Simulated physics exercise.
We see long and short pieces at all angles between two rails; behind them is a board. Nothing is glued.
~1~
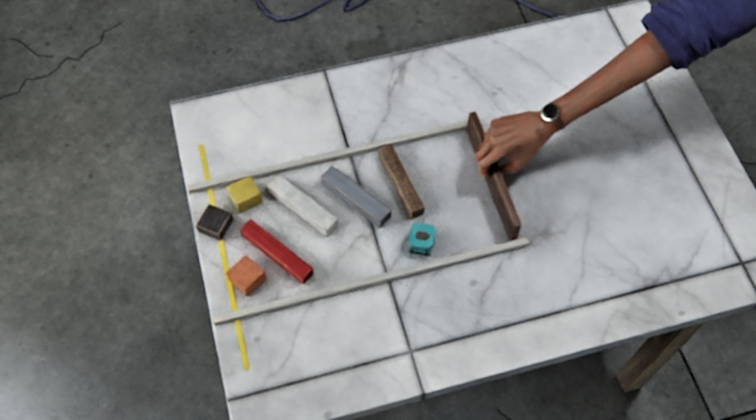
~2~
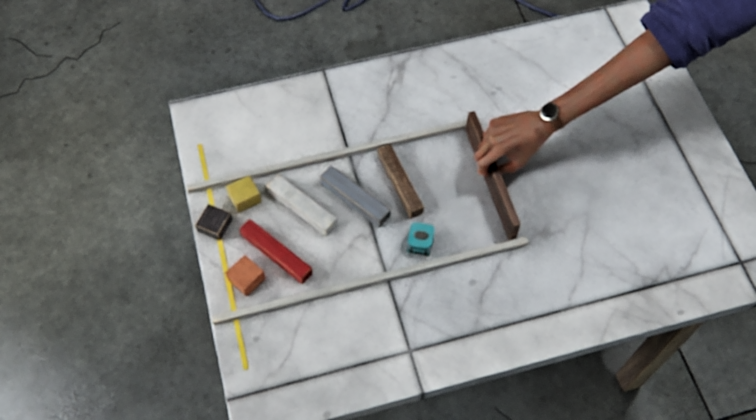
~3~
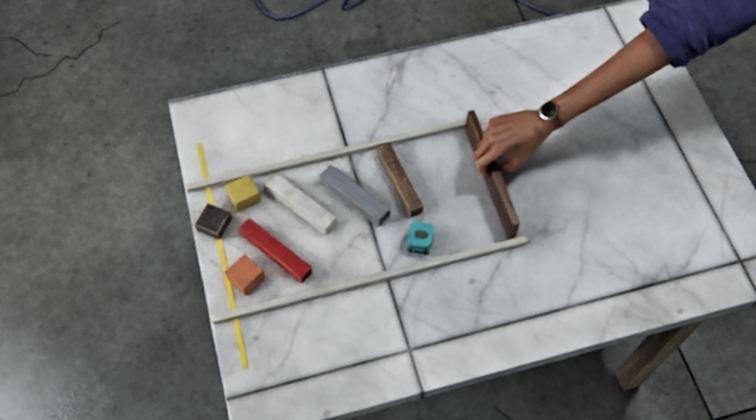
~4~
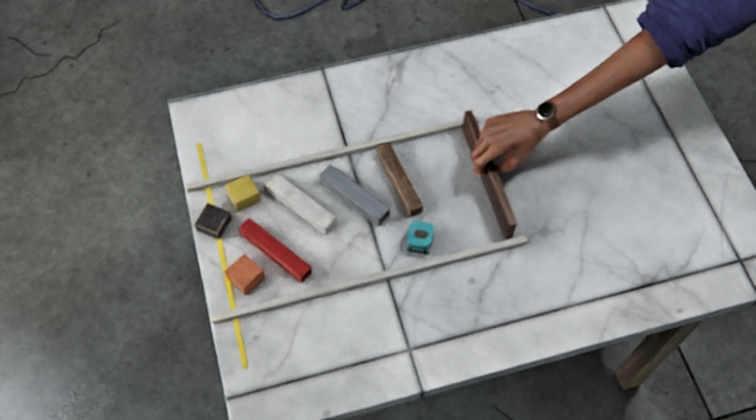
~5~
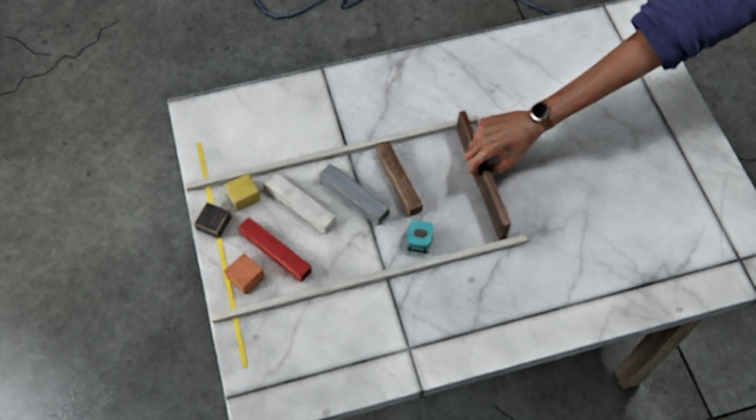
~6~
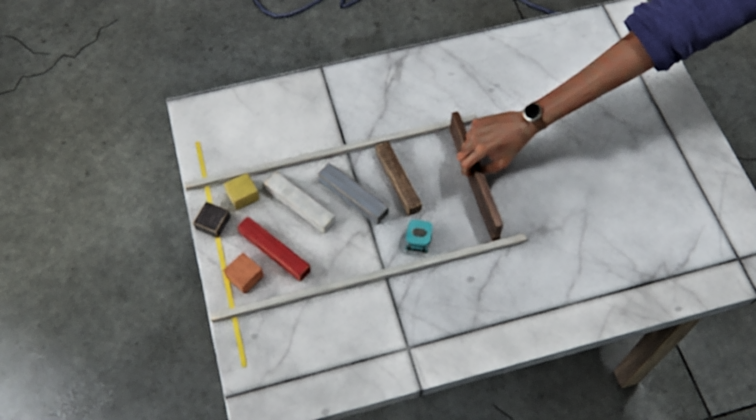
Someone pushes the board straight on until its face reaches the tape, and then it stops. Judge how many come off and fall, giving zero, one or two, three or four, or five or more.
In this one, a crowd of five or more spills over.
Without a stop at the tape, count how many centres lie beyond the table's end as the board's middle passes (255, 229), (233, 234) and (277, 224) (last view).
In that order 3, 5 and 0.
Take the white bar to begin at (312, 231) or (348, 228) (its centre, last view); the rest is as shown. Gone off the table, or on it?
First place: It comes off; second place: It comes off.
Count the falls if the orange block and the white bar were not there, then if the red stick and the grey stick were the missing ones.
That gives 4 in the first case, then 4 in the second.
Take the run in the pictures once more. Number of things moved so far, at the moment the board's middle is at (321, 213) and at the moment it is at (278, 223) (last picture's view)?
Moved so far: 5, later 8.
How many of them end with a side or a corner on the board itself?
At rest, 2 are in contact.
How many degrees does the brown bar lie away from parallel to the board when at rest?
Near 0 degrees.
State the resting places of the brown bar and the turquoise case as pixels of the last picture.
Around (207, 224) and around (216, 292).
Early on, none off yet; black block at rest near (212, 220); orange block at rest near (244, 273); yellow block at rest near (242, 191).
A while later, none off yet; black block at rest near (212, 220); orange block moving near (241, 275); yellow block travelled a little near (229, 193).
Finally, the number that fall off is five or more; lost, grey stick, white bar, red stick, yellow block, orange block and black block.
